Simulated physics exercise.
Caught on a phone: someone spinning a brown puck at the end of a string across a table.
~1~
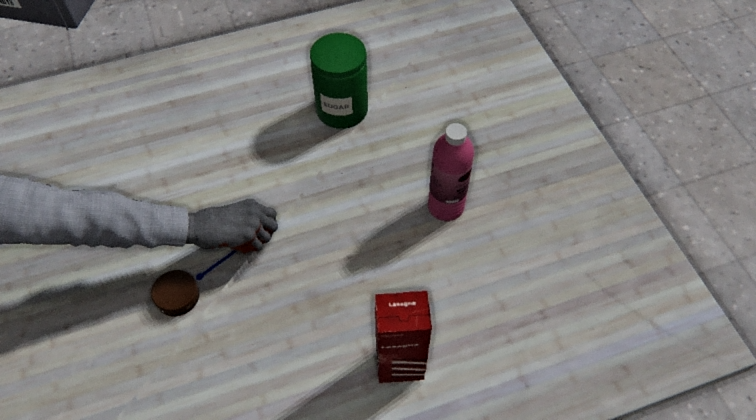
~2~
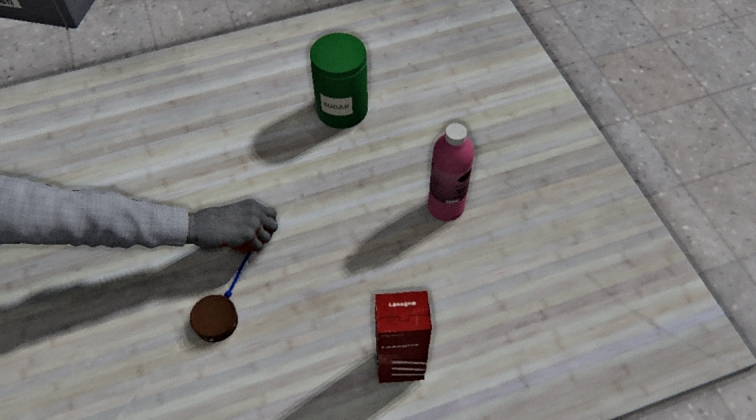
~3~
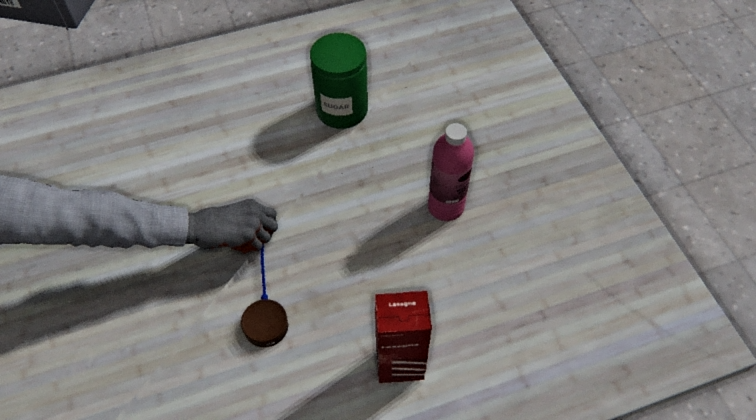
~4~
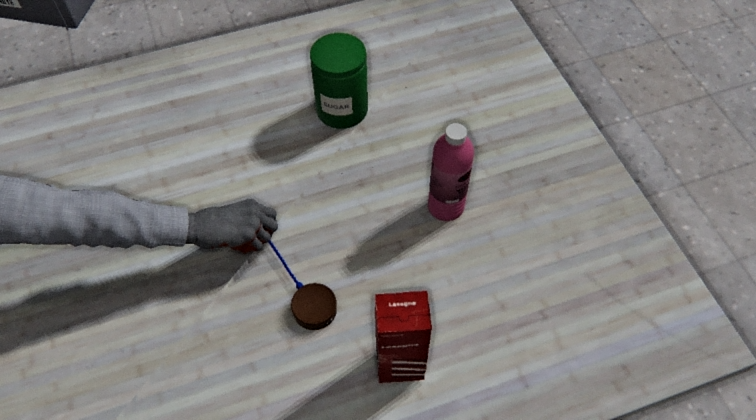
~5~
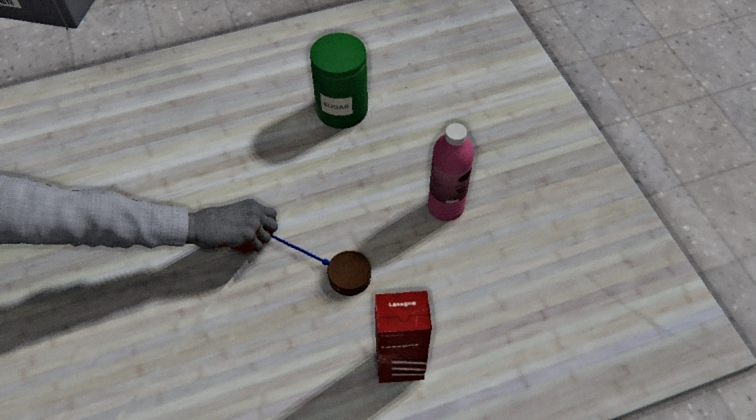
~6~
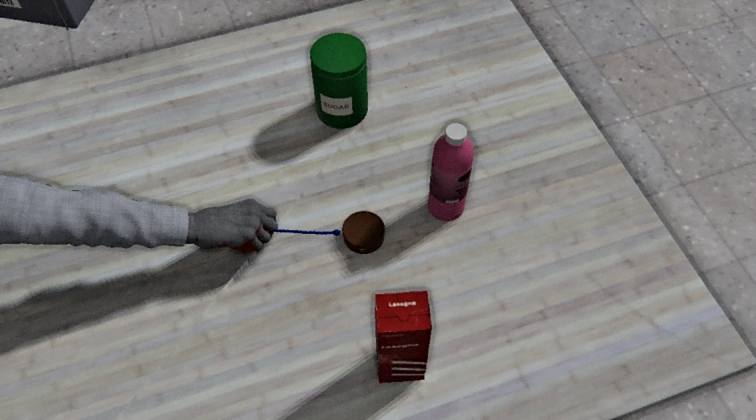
Brown puck on a blue string swinging anticlockwise around a gloved hand, passing near a red carton on a wooden table.
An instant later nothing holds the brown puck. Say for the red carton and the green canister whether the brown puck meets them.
As it turns out, the red carton escapes it and the green canister is struck.
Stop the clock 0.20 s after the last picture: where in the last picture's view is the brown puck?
Around (353, 134).
Then, 0.08 s after the last picture, puck near (356, 159).
Then, 0.20 s after the last picture, puck near (353, 134); green canister pushed aside.
At rest, puck near (353, 134); green canister pushed aside. The red carton stays untouched and the green canister gets hit.
